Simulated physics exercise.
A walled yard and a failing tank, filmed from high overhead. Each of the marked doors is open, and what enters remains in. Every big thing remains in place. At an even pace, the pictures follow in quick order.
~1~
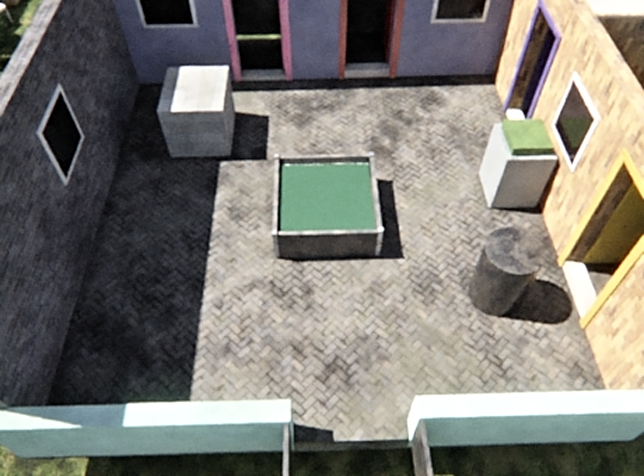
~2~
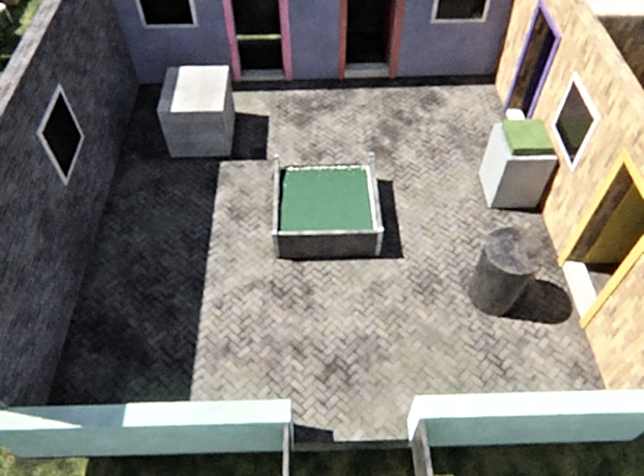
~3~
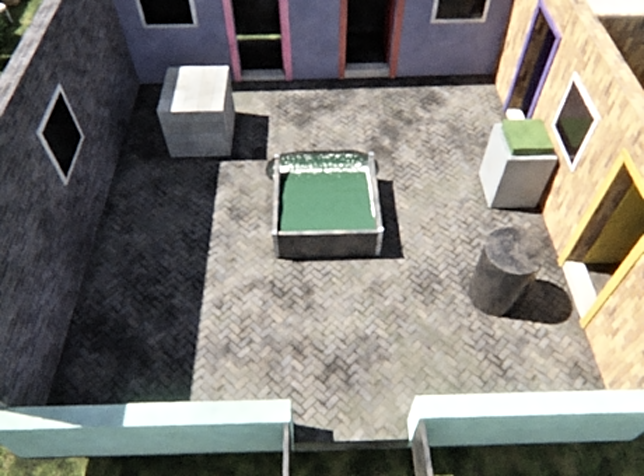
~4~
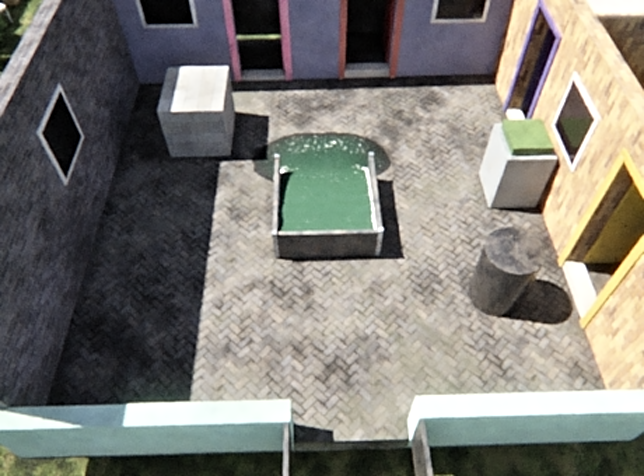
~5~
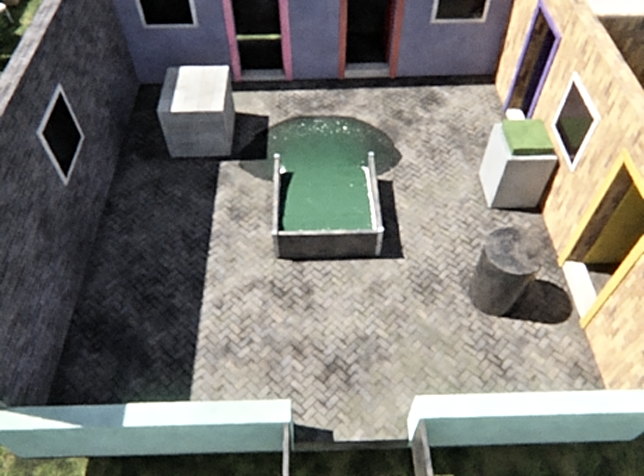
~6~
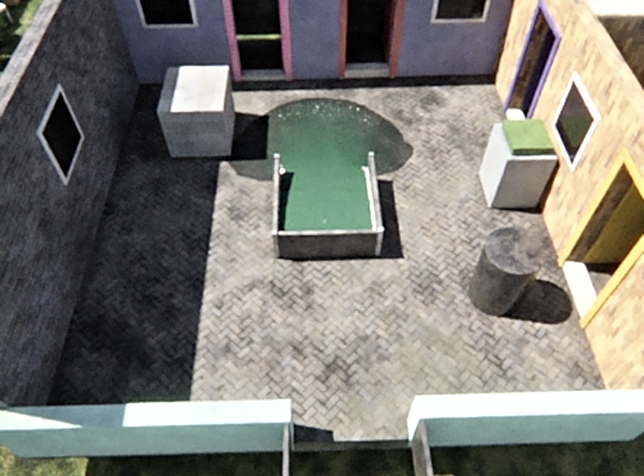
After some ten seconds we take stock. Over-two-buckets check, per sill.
Yellow door: Within two, red door: Within two, blue door: Within two, pink door: Over.
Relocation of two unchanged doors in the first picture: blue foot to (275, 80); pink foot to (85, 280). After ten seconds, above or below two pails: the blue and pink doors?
As I see it, blue crosses the line and pink does not reach it.
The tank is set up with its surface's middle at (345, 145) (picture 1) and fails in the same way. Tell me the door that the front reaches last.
It's the yellow one.
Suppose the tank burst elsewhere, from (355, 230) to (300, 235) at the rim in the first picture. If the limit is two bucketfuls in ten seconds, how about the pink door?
Pink door: Falls short.
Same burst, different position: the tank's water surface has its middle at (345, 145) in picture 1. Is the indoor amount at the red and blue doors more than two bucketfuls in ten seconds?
Red tops the mark, blue falls short.
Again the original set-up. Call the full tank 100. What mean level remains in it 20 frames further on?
Roughly 16 percent.
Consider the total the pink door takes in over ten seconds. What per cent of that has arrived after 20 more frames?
I get 90 per cent.
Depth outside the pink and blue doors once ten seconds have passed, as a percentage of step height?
Close to 40 per cent for the first one and close to 20 per cent for the second.
A moment on, water covers 20 % of the floor; the yellow door not reached, the red door wet at the sill, nothing in, the blue door not reached, the pink door wet at the sill, nothing in.
Next, water covers 25 % of the floor; the yellow door not reached, the red door wet at the sill, nothing in, the blue door not reached, the pink door over two buckets in.
Then, water covers 30 % of the floor; the yellow door not reached, the red door under two buckets in, the blue door wet at the sill, nothing in, the pink door over two buckets in.
Later, water covers 50 % of the floor; the yellow door not reached, the red door under two buckets in, the blue door wet at the sill, nothing in, the pink door over two buckets in.
In the end, water covers 65 % of the floor; the yellow door not reached, the red door under two buckets in, the blue door wet at the sill, nothing in, the pink door over two buckets in.
